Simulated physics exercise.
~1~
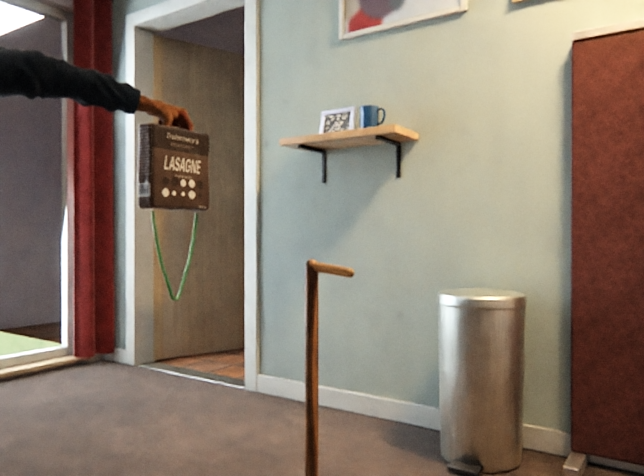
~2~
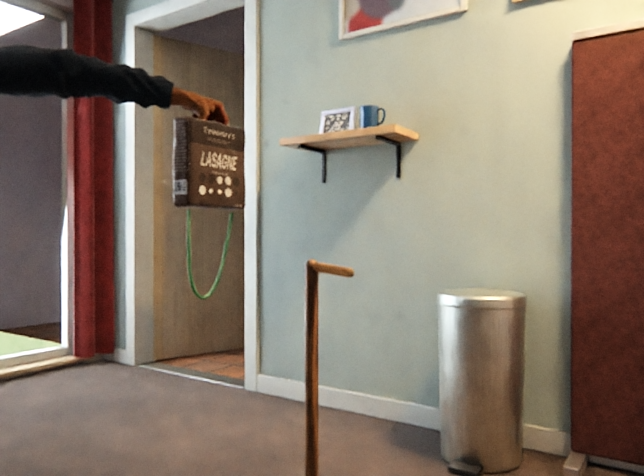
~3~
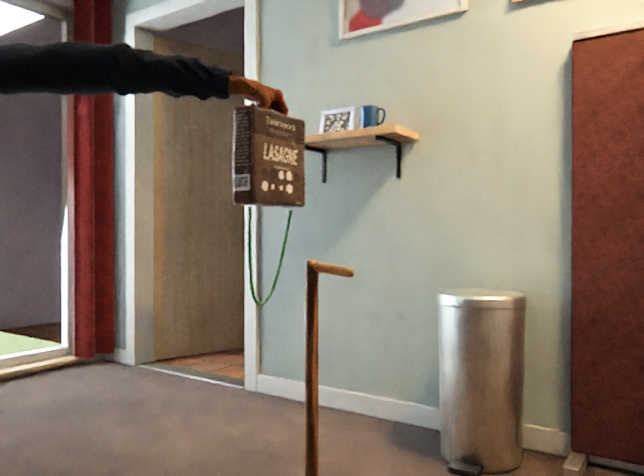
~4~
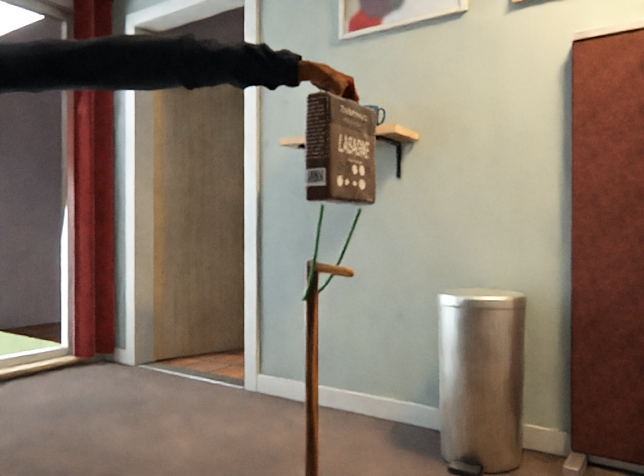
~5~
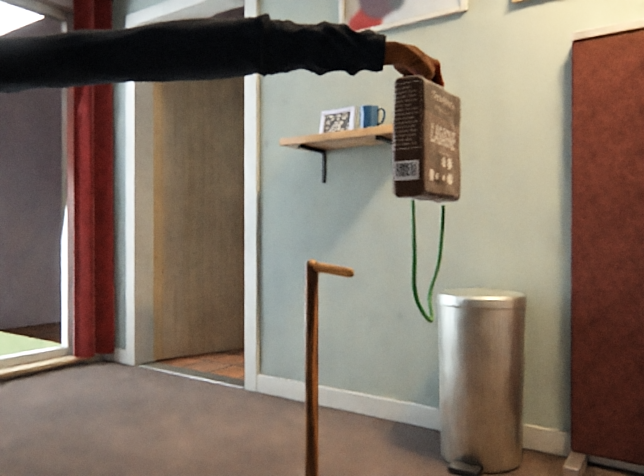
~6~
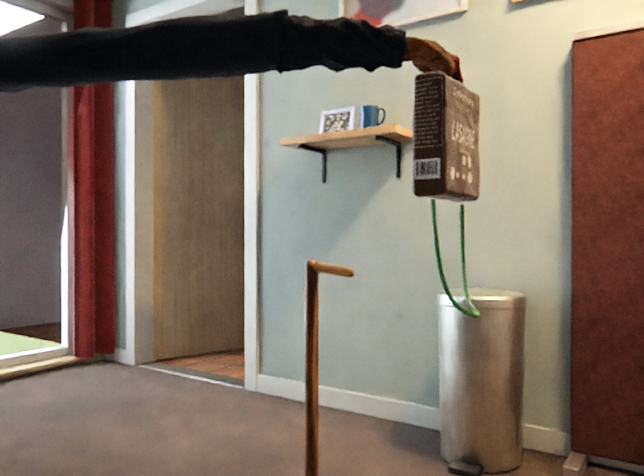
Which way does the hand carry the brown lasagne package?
The hand carries the brown package to the right, over the hooked post and on towards the silver bin.
